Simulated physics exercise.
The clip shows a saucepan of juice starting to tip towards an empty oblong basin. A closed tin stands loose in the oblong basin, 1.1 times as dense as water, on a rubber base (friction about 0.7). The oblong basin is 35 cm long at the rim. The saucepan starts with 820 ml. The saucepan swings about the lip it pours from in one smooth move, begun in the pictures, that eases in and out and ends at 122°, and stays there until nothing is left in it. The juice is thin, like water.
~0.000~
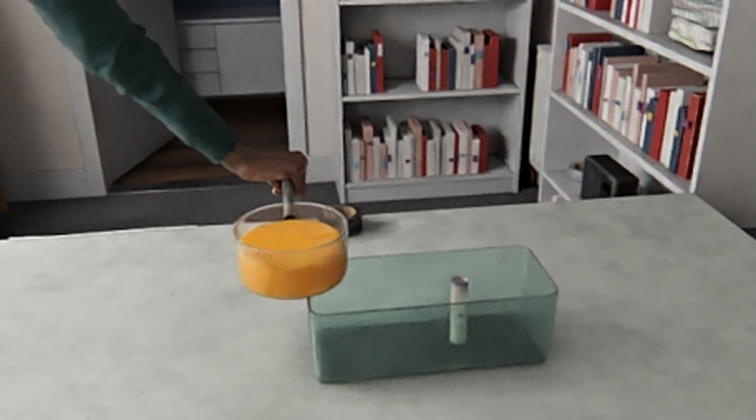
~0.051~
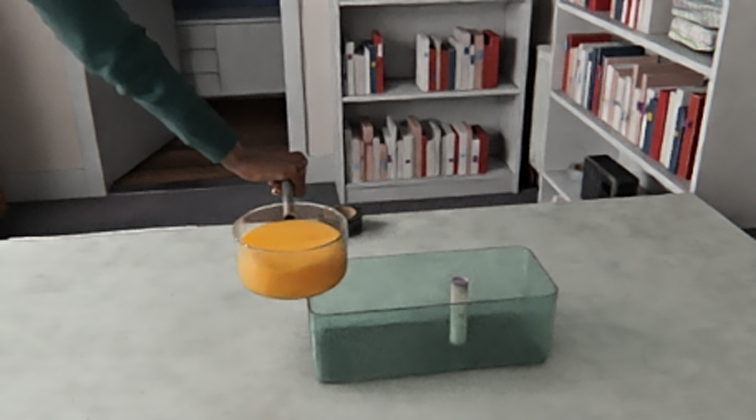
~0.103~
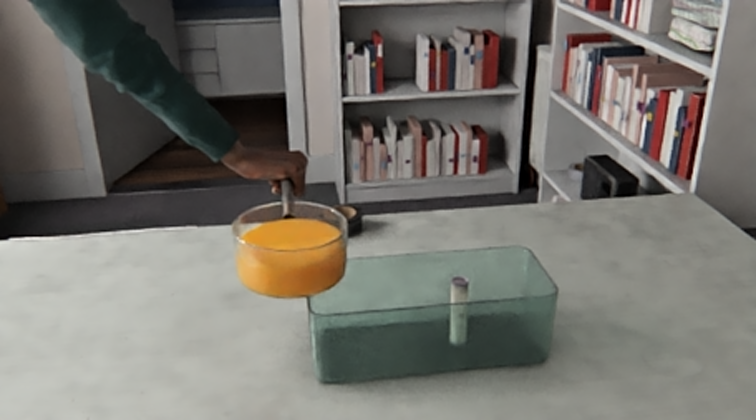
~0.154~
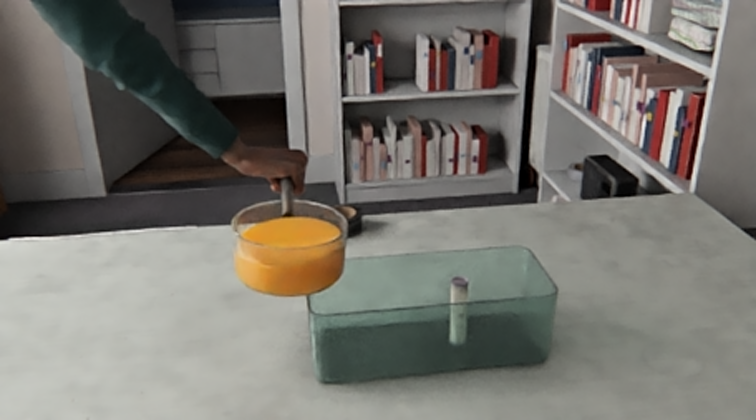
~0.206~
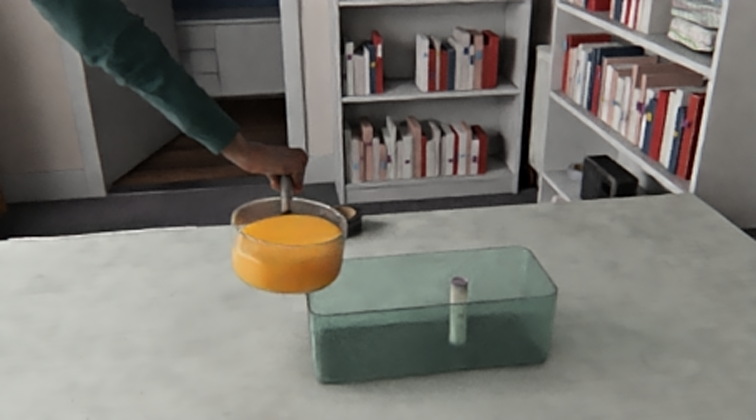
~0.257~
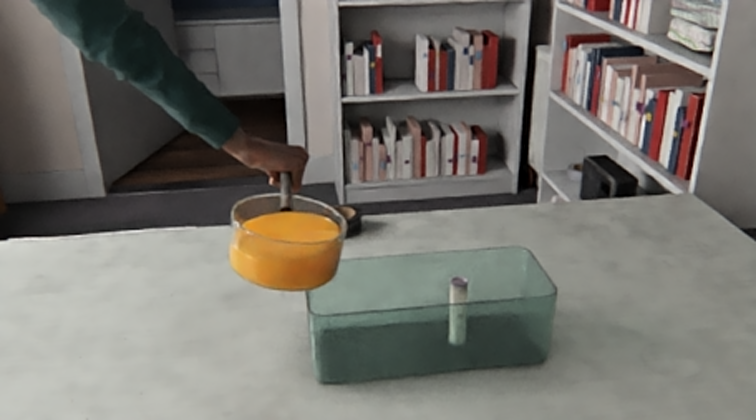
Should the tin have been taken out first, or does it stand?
It remains upright.
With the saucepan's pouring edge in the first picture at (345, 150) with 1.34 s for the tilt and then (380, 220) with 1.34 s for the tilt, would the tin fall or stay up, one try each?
First it falls; then it topples.
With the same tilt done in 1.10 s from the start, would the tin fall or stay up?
Then it topples.
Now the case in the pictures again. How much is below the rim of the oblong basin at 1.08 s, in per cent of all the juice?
Some 84 per cent.
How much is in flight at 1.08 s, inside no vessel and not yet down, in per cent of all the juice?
Near 12 in a hundred.
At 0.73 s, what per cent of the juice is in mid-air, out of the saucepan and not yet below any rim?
Some 34 per cent.
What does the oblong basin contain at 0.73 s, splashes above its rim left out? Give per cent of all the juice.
About 10 per cent.
After 0.73 s the tilt is 70° and 58 per cent is still to pour; the tin stands where it began.
After 1.08 s the tilt is 111° and 5 per cent is still to pour; the tin stands where it began.
After 1.44 s the tilt is 122° and 0 per cent is still to pour; the tin stands where it began.
After 1.84 s the tilt is 122° and 0 per cent is still to pour; the tin stands where it began.
In the end the tin stands where it began.
